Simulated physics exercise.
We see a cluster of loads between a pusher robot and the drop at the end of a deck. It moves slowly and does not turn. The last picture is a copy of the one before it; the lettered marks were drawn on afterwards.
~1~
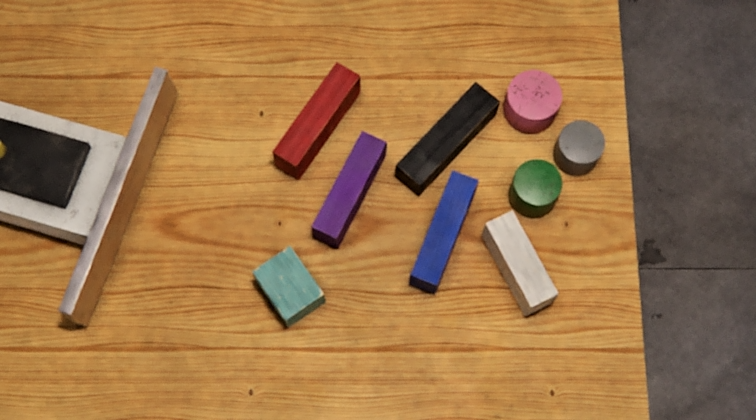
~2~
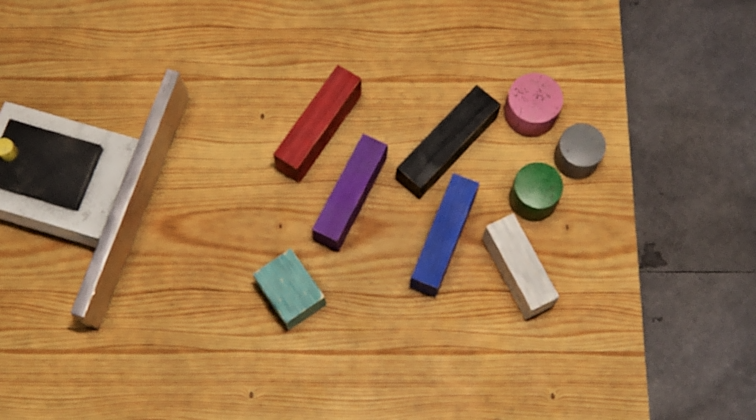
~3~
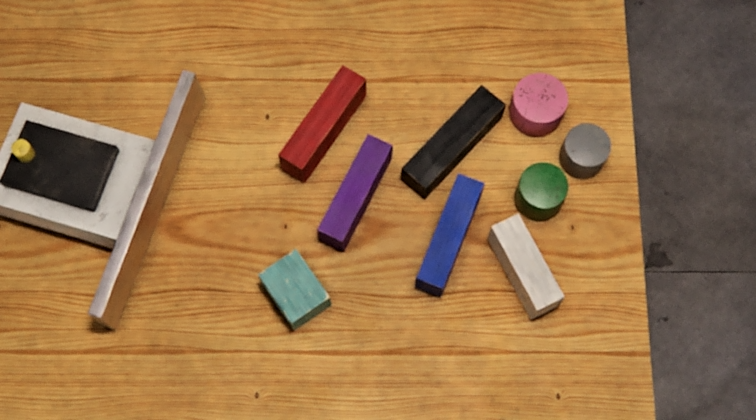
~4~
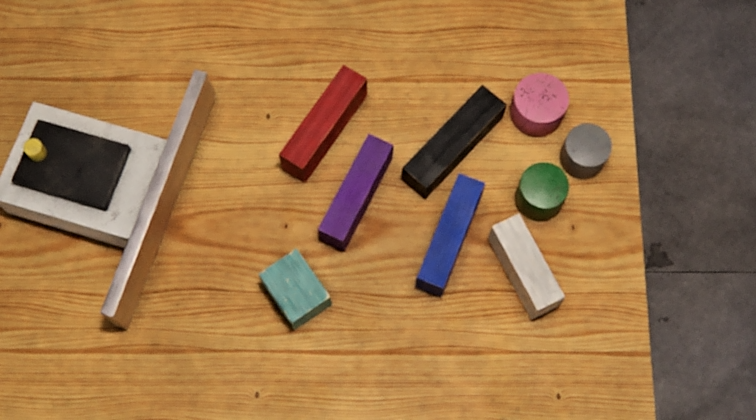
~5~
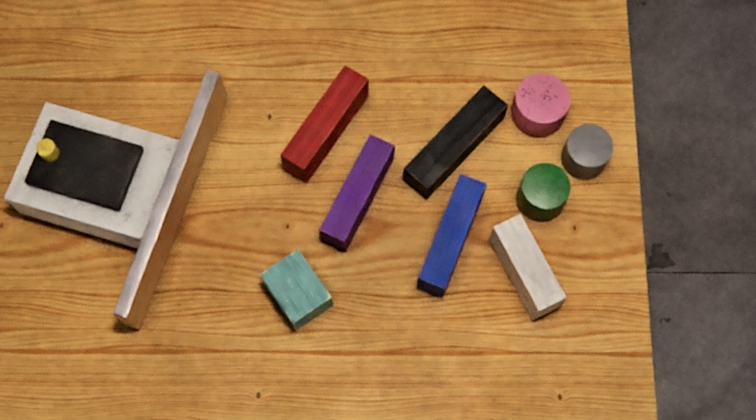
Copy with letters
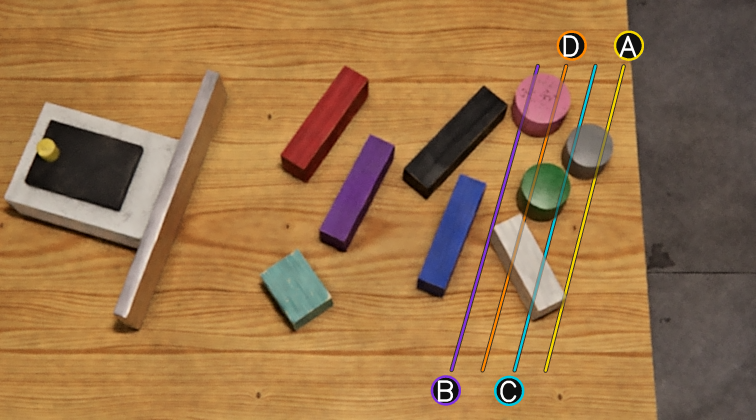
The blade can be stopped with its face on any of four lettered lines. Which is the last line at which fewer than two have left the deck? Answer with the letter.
B is the last line within the limit.
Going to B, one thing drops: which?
The pink canister.
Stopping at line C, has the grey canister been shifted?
Yes.
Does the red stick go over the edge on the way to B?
No.
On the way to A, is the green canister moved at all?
By then, yes.
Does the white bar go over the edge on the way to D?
No.
On the copy, A at (587, 211); B at (497, 211); C at (557, 211); D at (527, 211).
On B. First, robot (208, 167); turquoise crate (305, 292); red stick (337, 127).
Then, robot (325, 168); pink canister (556, 110); white bar (538, 276).
Finally, robot (417, 168); pink canister over the edge; grey canister (632, 165); one fallen.
By contrast, A drops four; C drops four; D drops three.
